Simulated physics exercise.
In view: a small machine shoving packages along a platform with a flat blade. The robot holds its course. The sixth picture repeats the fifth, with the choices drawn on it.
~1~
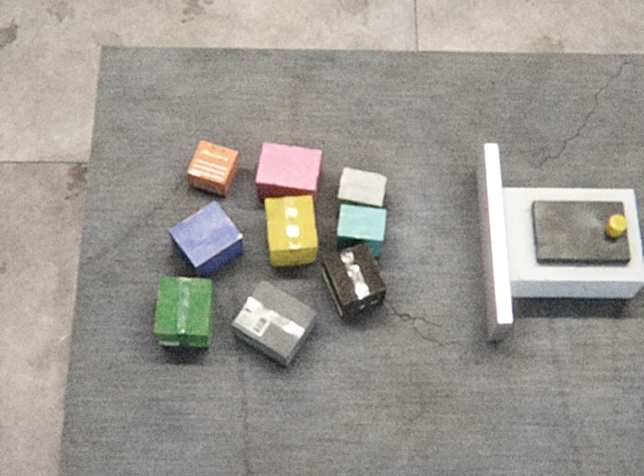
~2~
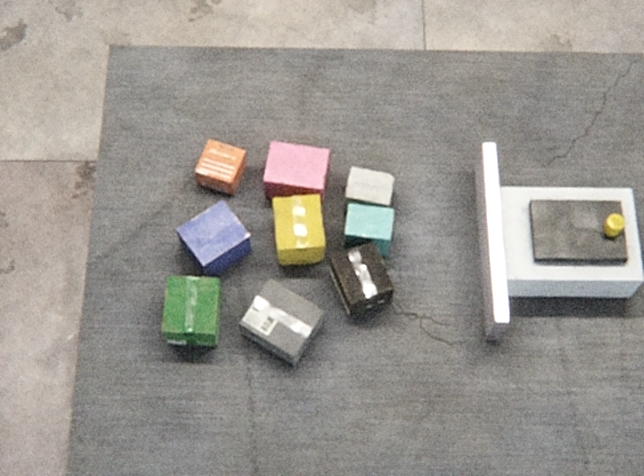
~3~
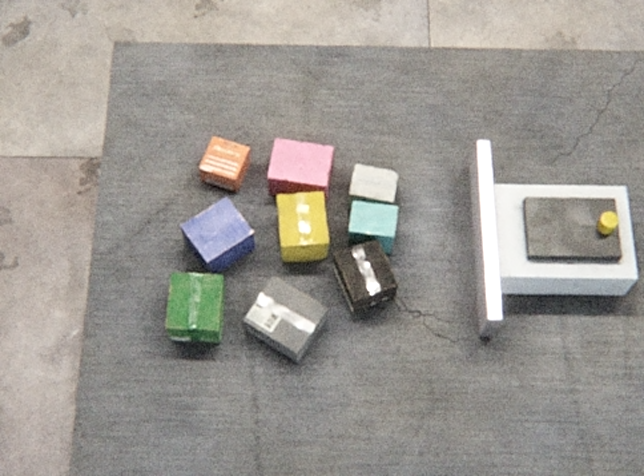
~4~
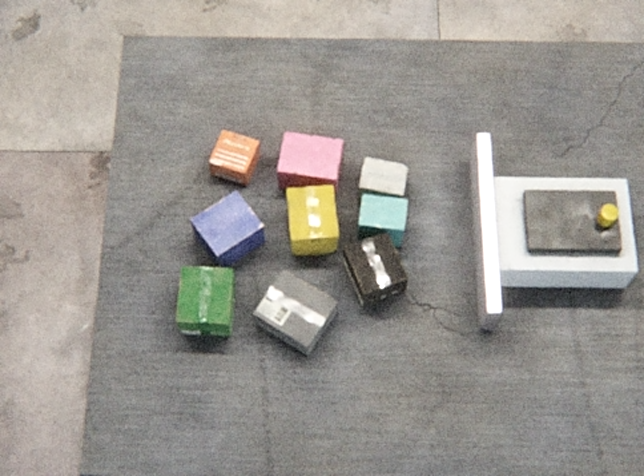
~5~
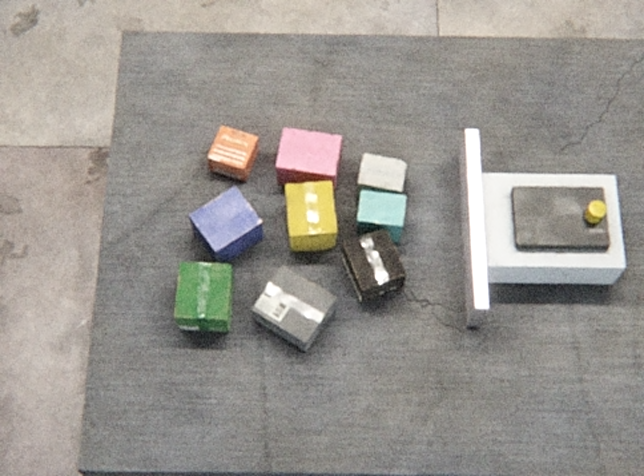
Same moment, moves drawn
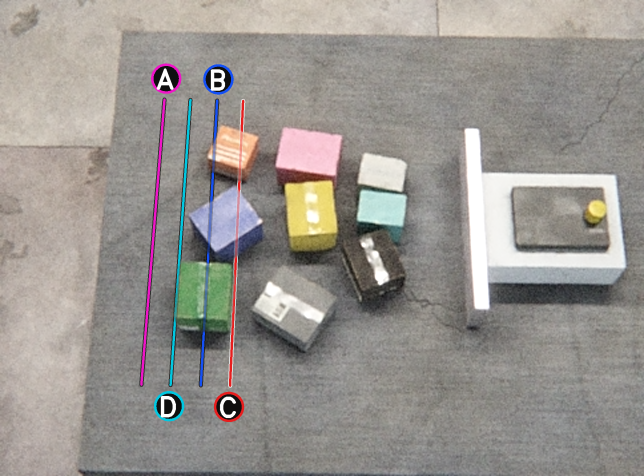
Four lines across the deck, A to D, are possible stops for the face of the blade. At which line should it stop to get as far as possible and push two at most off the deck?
It can go as far as D.
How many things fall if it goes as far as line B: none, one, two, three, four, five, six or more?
In all, one.
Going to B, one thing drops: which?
The blue crate goes over.
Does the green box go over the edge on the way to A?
Yes.
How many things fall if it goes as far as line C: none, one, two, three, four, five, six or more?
By then, none.
On the copy, A at (154, 234); B at (209, 234); C at (237, 235); D at (181, 234).
On D. First, robot (445, 215); pink crate (290, 157); white parcel (338, 183).
Then, robot (339, 214); blue crate (136, 216); green box (165, 296).
Finally, robot (258, 212); blue crate over the edge; green box over the edge; two fallen.
By contrast, A drops three; B is within the limit but short; C is within the limit but short.
